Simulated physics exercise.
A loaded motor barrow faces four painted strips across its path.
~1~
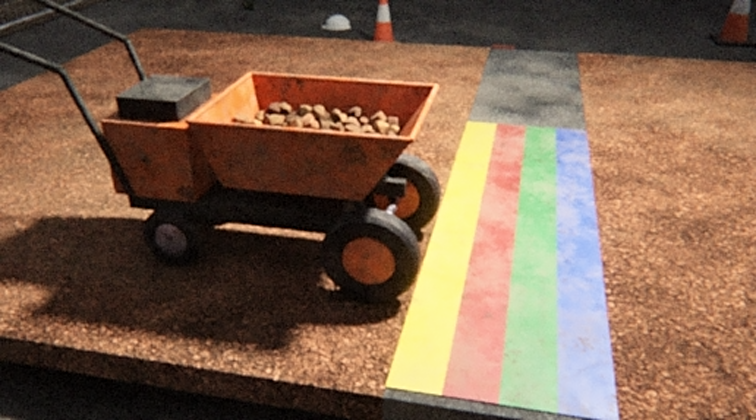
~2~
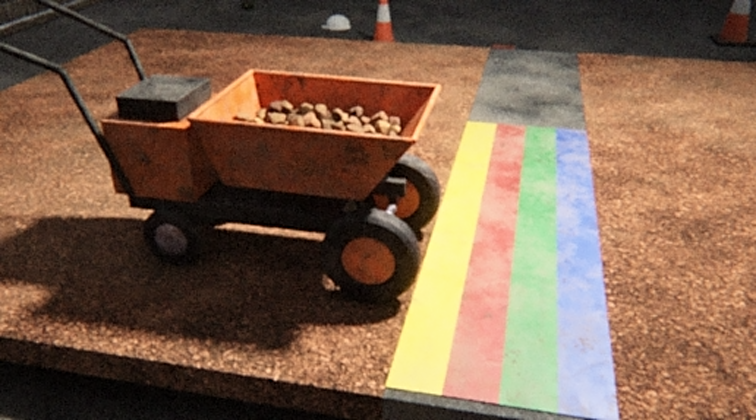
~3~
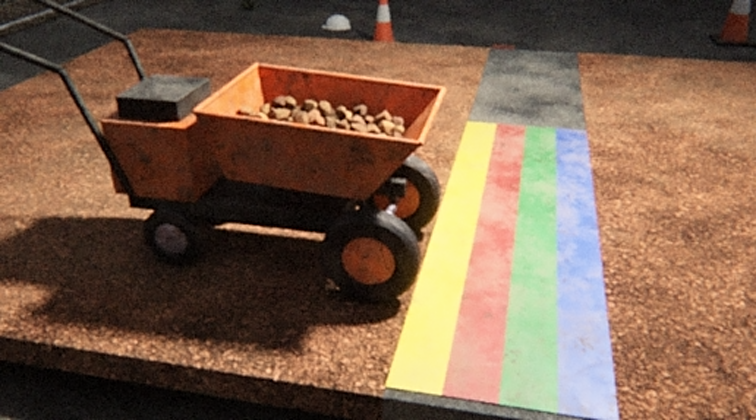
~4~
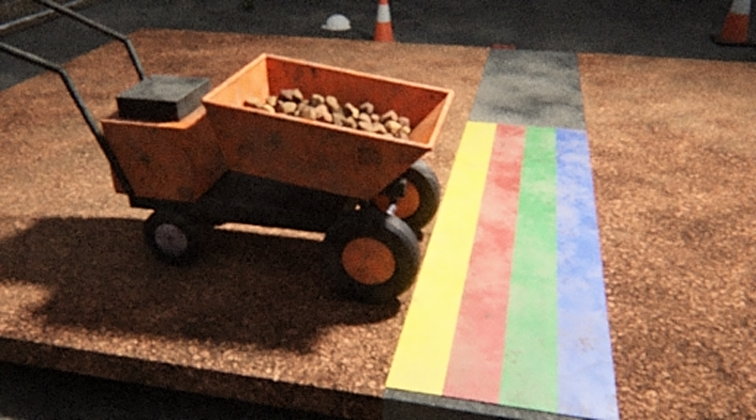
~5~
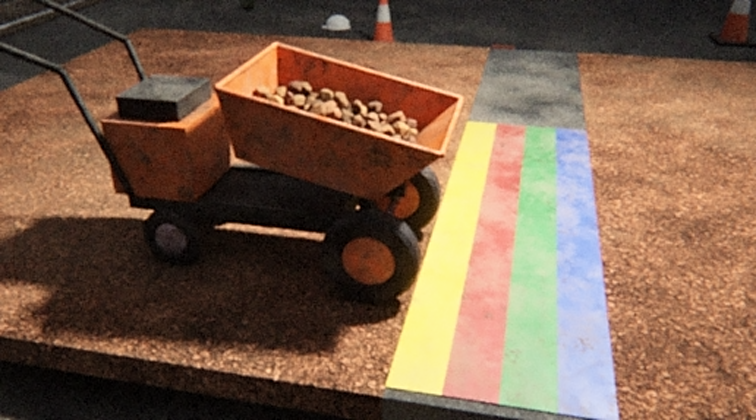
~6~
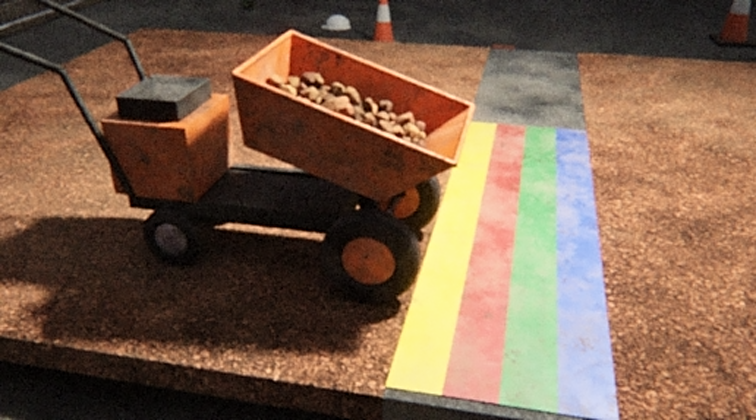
The clip opens on an orange motor barrow with a level skip full of brown clods, standing just left of yellow, red, green and blue strips. The skip tilts slightly, then more clearly, its rear rising and its front lip lowering toward the right, while the wheels stay still.
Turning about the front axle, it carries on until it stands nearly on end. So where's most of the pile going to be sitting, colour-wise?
Most of it sits on green.
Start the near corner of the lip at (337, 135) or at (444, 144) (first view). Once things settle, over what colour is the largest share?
First: Red; second: The blue strip.
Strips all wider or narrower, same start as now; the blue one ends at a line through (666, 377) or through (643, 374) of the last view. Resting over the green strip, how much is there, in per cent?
I'd put it at some 40 % for the first and some 40 % for the second.
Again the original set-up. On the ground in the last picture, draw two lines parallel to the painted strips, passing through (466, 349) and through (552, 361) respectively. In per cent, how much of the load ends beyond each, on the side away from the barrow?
I'd say some 90 in a hundred, and after that 50 in a hundred.
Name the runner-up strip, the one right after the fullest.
It is the blue one.
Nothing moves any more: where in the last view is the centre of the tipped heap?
At about (558, 274), give or take.
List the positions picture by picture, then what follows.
Lip of the skip (411, 141), level; top of the load (311, 127), clay clods; yellow strip (427, 338); red strip (478, 345); green strip (531, 352); blue strip (585, 360), in the first picture.
Lip of the skip (413, 142), level; top of the load (312, 126), in the second picture.
Lip of the skip (419, 144), tipped barely; top of the load (300, 118), in the third picture.
Lip of the skip (429, 149), tipped a little; top of the load (293, 124), in the fourth picture.
Lip of the skip (441, 156), tipped a little; top of the load (294, 106), in the fifth picture.
Lip of the skip (454, 165), tipped clearly; top of the load (306, 98); yellow strip (427, 338); red strip (478, 345); green strip (531, 352); blue strip (585, 360), in the sixth picture.
Just after the last frame, skip tipped steeply; every one in the skip.
A moment on, skip tipped right over; the larger part in the skip; about a tenth over the green strip; just a few over the blue strip.
Further on, skip tipped right over; roughly a quarter in the skip; just a few over the red strip; roughly a third over the green strip; roughly a quarter over the blue strip; about a tenth off the paint.
When it is over, skip tipped right over; about a tenth in the skip; not one over the yellow strip; about a tenth over the red strip; roughly a third over the green strip; roughly a third over the blue strip; about a tenth off the paint.
